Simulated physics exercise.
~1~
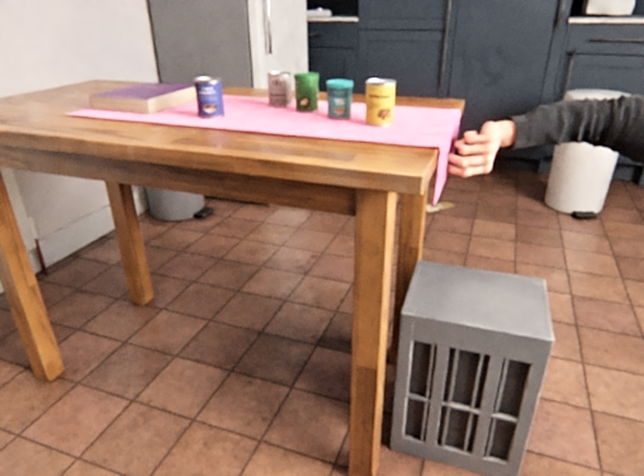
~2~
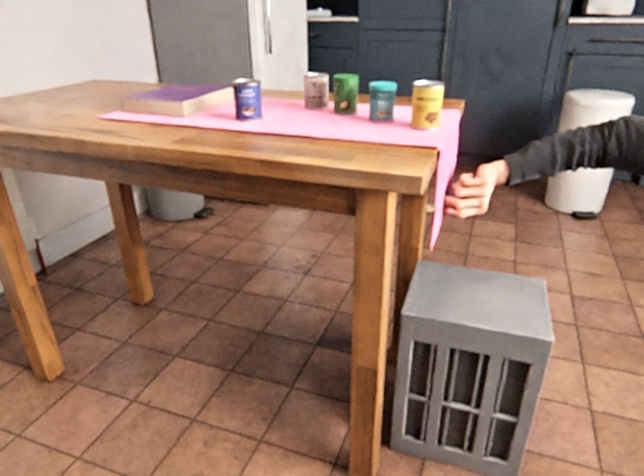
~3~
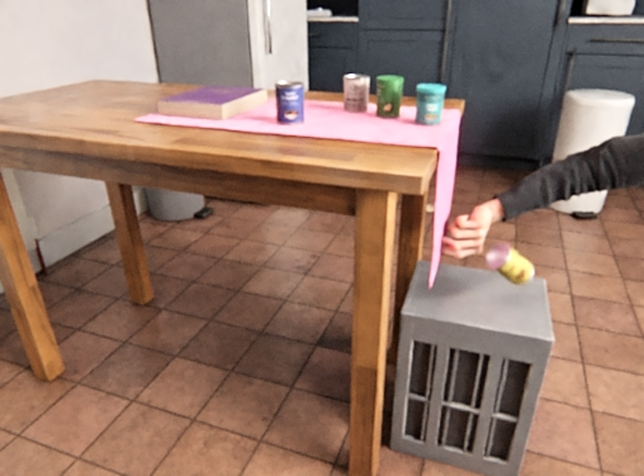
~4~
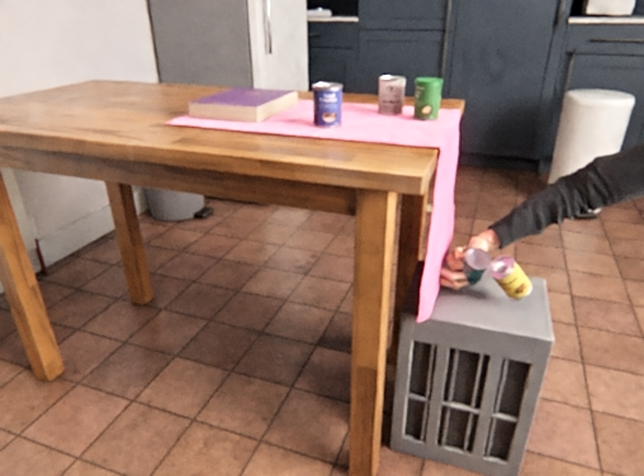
A hand slowly pulled the hanging end of a pink runner down from a wooden table, drawing the cans on it to the right, until the yellow can and then the turquoise can went over the edge onto the grey crate below.
